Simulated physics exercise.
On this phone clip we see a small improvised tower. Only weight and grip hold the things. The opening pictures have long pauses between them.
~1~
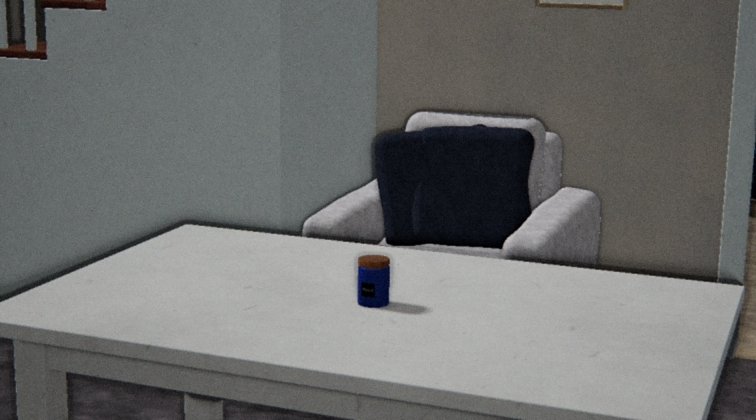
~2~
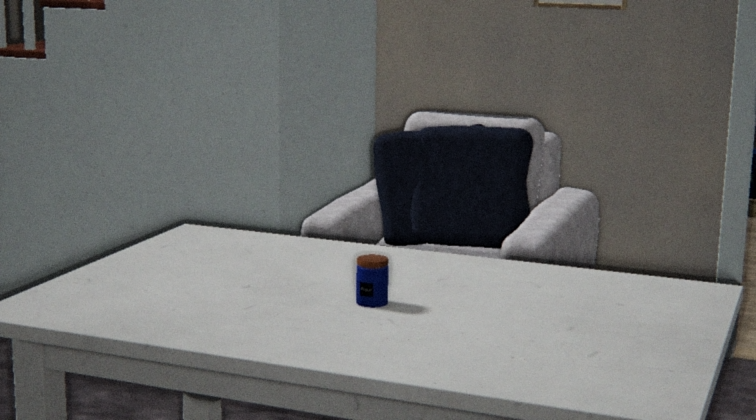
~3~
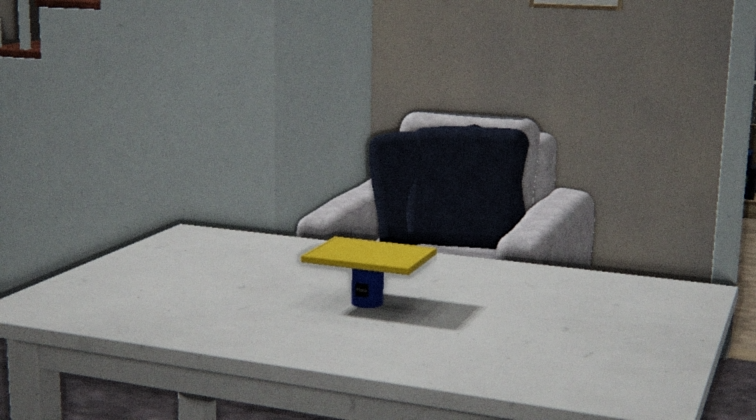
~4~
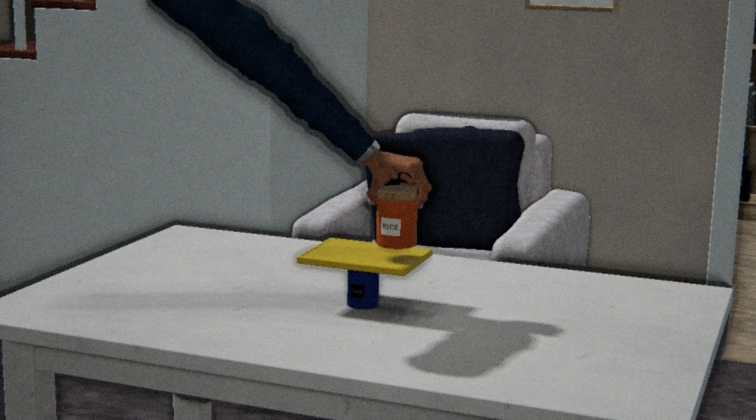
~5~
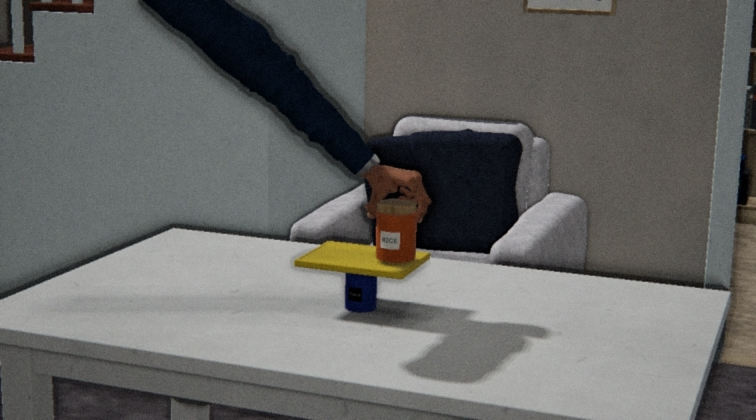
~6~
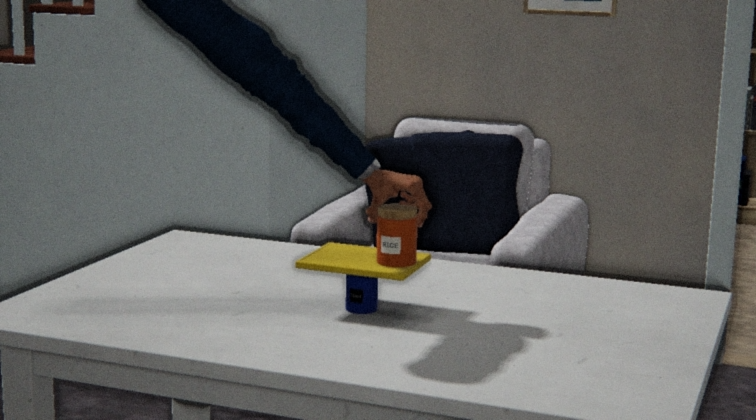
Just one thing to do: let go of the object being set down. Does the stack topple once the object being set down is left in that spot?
Yes, it topples.
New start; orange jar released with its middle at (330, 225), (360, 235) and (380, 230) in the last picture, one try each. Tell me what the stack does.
Case 1: Collapse; case 2: Stable; case 3: Stable.
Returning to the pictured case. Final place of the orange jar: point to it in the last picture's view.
The object finishes somewhere near (448, 307).
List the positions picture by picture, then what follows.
In the first frame, the last thing is not in view yet; blue jar (374, 281).
In the second frame, the last thing is not in view yet; blue jar (372, 281).
In the third frame, the last thing is not in view yet; blue jar (368, 281).
In the fourth frame, on its way; orange jar (397, 217); blue jar (363, 282).
In the fifth frame, on its way; orange jar (396, 230); blue jar (361, 286).
In the sixth frame, in place under the hand; orange jar (397, 235); blue jar (362, 287).
Then, 0.30 s after the last picture, orange jar now fallen; yellow lid tipped 63° from how it was.
Then, 0.50 s after the last picture, yellow lid on its side.
Then, 1.10 s after the last picture, yellow lid tipped 41° from how it was.
At rest, fallen, orange jar; tipped over in the stack, yellow lid; blue jar in place. Seen from the same camera at the end, orange jar near (448, 307). The stack gives way.
